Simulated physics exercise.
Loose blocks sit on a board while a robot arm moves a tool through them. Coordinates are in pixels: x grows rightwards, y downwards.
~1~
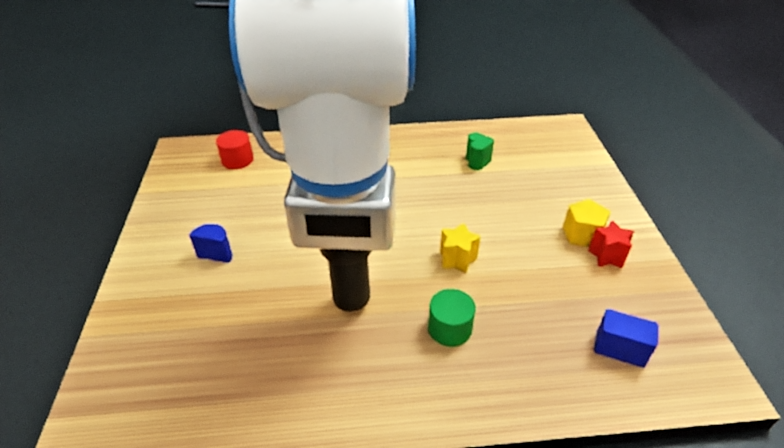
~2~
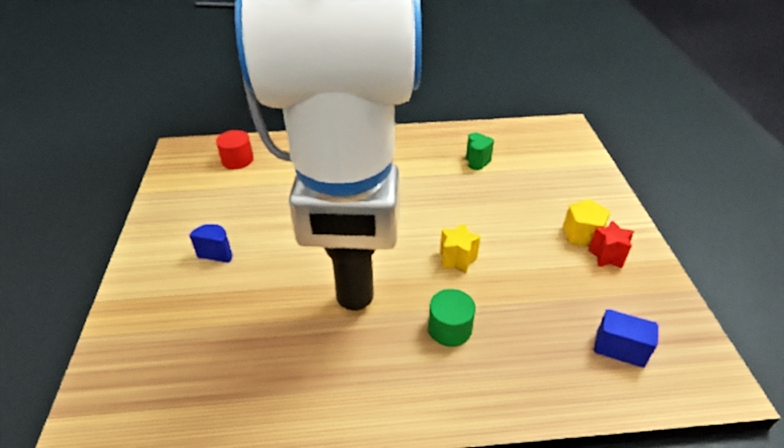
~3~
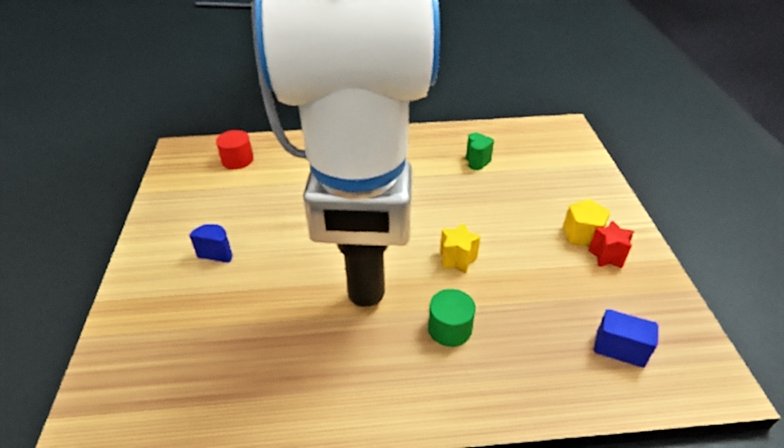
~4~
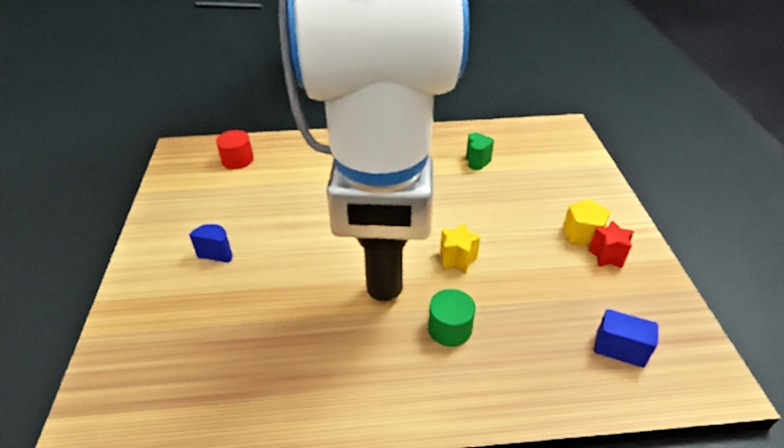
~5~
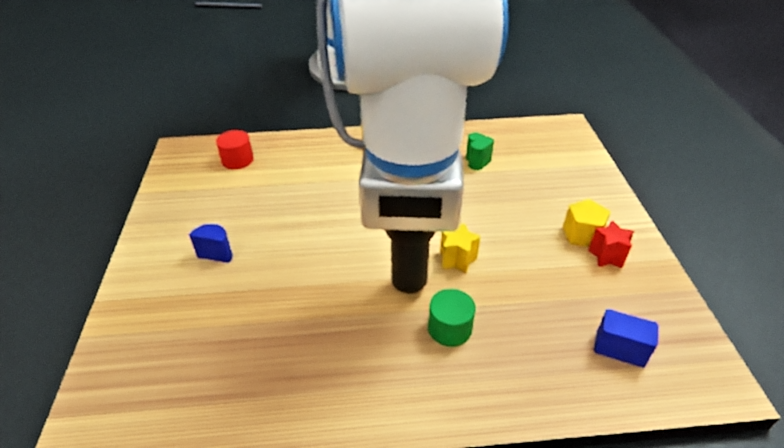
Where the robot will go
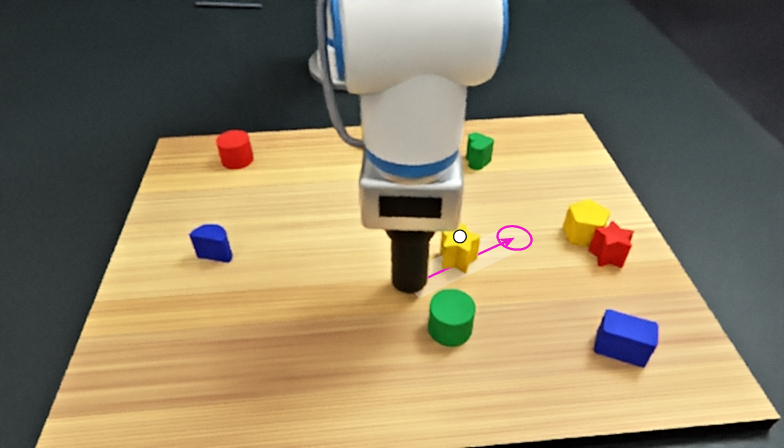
A white robot arm slid its black tool a short way to the right across a wooden board, drawing near the yellow star and green disc, while all the scattered colored blocks stayed still.
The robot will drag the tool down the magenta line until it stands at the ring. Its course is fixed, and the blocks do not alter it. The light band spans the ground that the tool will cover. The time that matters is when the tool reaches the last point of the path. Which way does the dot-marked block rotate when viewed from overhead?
Seen from overhead, it turns anticlockwise.
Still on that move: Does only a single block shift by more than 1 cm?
Yes, it checks out.
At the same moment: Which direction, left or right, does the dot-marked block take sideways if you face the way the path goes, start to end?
The shift goes left.
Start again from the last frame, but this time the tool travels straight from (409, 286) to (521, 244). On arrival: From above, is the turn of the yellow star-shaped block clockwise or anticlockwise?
The block turns counter-clockwise.
Drawn move, from (409, 286) to (514, 238); the dot is on the yellow star-shaped block.
What follows on the original path. One third of the way, tool at (447, 262); yellow star-shaped block at (475, 228).
Two thirds of the way, tool at (483, 246); yellow star-shaped block at (497, 209), turned 45° anticlockwise.
At the end, tool at (516, 231); green disc still; yellow star-shaped block at (507, 196), turned 100° anticlockwise.
